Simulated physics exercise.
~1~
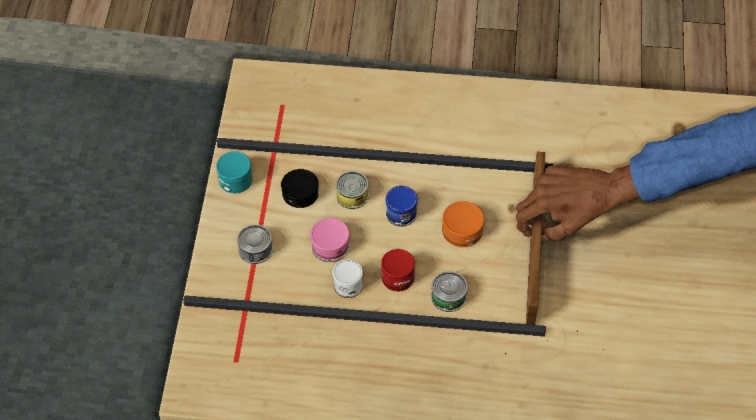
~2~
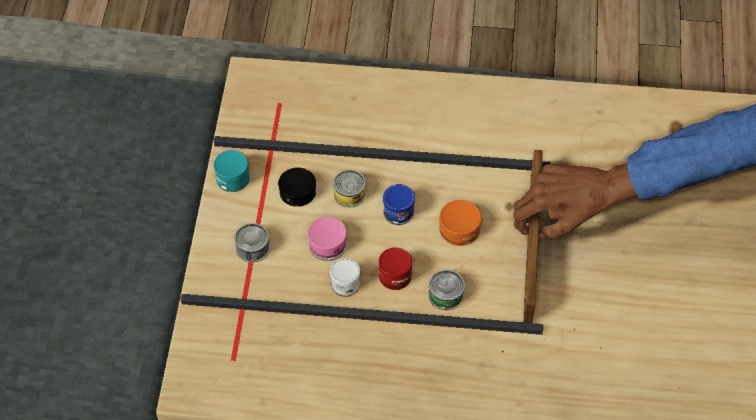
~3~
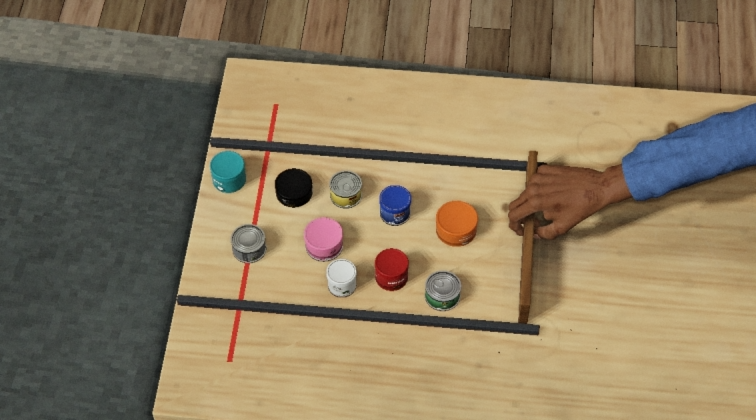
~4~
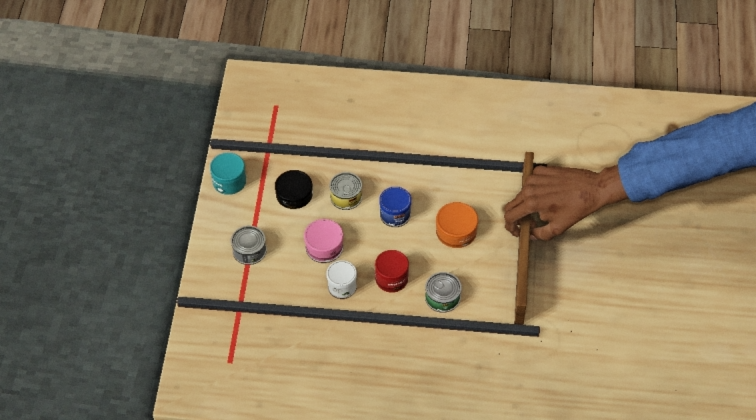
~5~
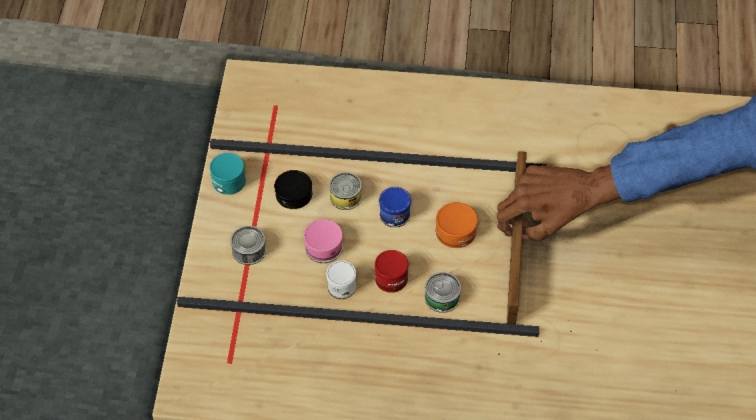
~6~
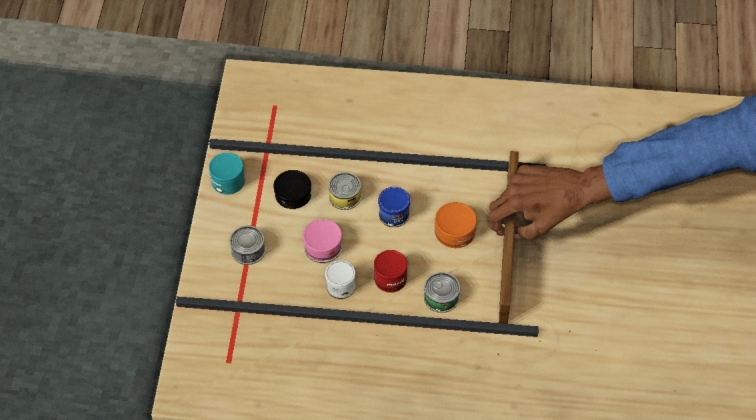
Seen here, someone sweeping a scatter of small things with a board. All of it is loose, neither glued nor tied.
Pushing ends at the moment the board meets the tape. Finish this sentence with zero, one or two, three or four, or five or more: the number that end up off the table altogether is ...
The number that end up off the table altogether is one or two.
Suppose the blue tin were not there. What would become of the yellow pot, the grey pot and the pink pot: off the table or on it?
Yellow pot: Still there; grey pot: Over the edge; pink pot: Still there.
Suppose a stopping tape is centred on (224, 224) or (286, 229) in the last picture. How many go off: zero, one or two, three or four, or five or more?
Well, the first gives more than four and the second gives not one.
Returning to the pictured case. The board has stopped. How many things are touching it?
It's 5 of them.
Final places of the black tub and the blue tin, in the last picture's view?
Looks like one lands around (210, 185), and the other around (244, 182).
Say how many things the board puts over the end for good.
2 in total.
Soon after, none off yet; turquoise tub at rest near (227, 174); grey pot at rest near (248, 245); black tub at rest near (293, 190).
Then, none off yet; turquoise tub at rest near (227, 174); grey pot at rest near (248, 245); black tub at rest near (287, 189).
By the end, the number that fall off is one or two; fallen, grey pot and turquoise tub.
